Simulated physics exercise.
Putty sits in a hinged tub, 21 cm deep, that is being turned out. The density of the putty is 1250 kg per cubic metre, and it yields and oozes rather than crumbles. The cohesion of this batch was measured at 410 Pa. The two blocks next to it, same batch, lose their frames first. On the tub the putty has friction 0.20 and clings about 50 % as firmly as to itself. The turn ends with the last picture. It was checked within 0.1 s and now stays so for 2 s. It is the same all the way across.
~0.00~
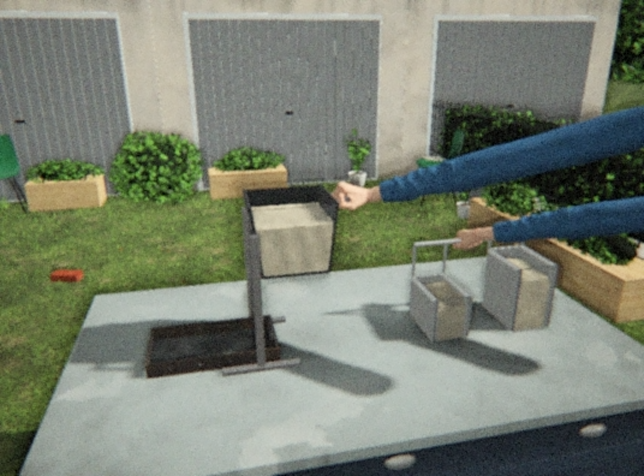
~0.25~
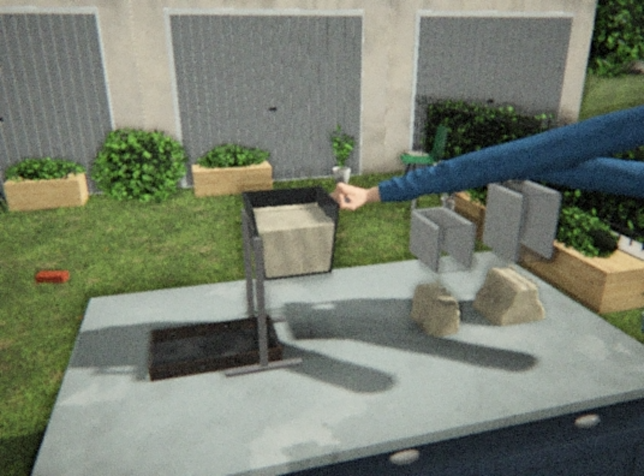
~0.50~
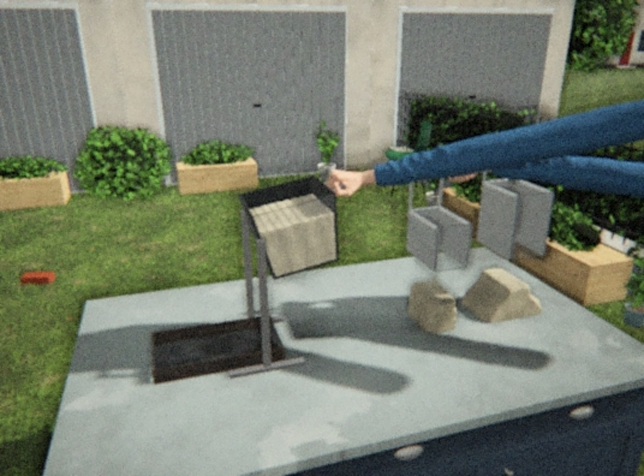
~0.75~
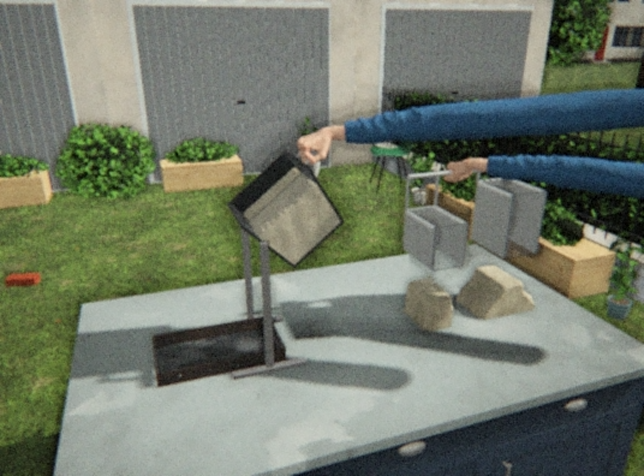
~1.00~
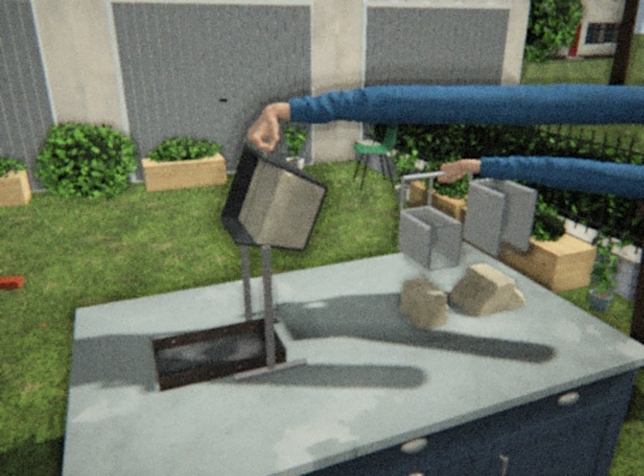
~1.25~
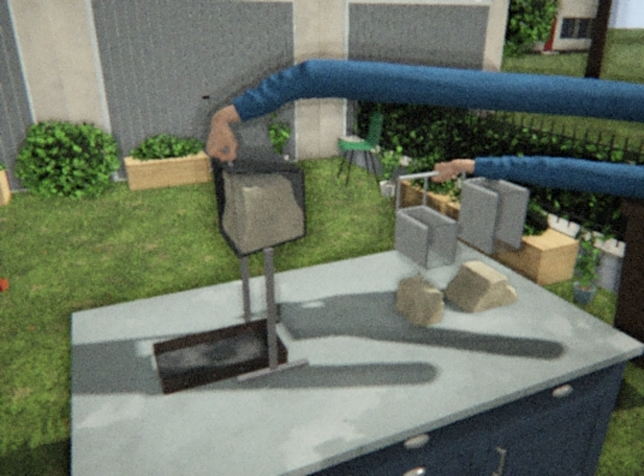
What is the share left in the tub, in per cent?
It comes to some 39 %.
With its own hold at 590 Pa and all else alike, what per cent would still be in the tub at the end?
It would be near 50 %.
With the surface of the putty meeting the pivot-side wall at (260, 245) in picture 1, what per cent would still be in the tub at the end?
It would be near 60 %.
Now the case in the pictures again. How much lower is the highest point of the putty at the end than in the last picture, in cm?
About 11 cm.
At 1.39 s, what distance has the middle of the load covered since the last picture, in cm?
About 6 cm.
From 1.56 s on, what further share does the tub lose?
Near 10 %.
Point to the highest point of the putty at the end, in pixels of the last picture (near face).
Near (273, 222).
By 1.39 s, the tub is at 92 degrees and holds 80 %.
By 1.56 s, the tub is at 92 degrees and holds 48 %.
By 1.73 s, the tub is at 92 degrees and holds 39 %.
By 1.90 s, the tub is at 92 degrees and holds 39 %.
By 3.25 s, at the end, the tub is at 92 degrees and holds 39 %.
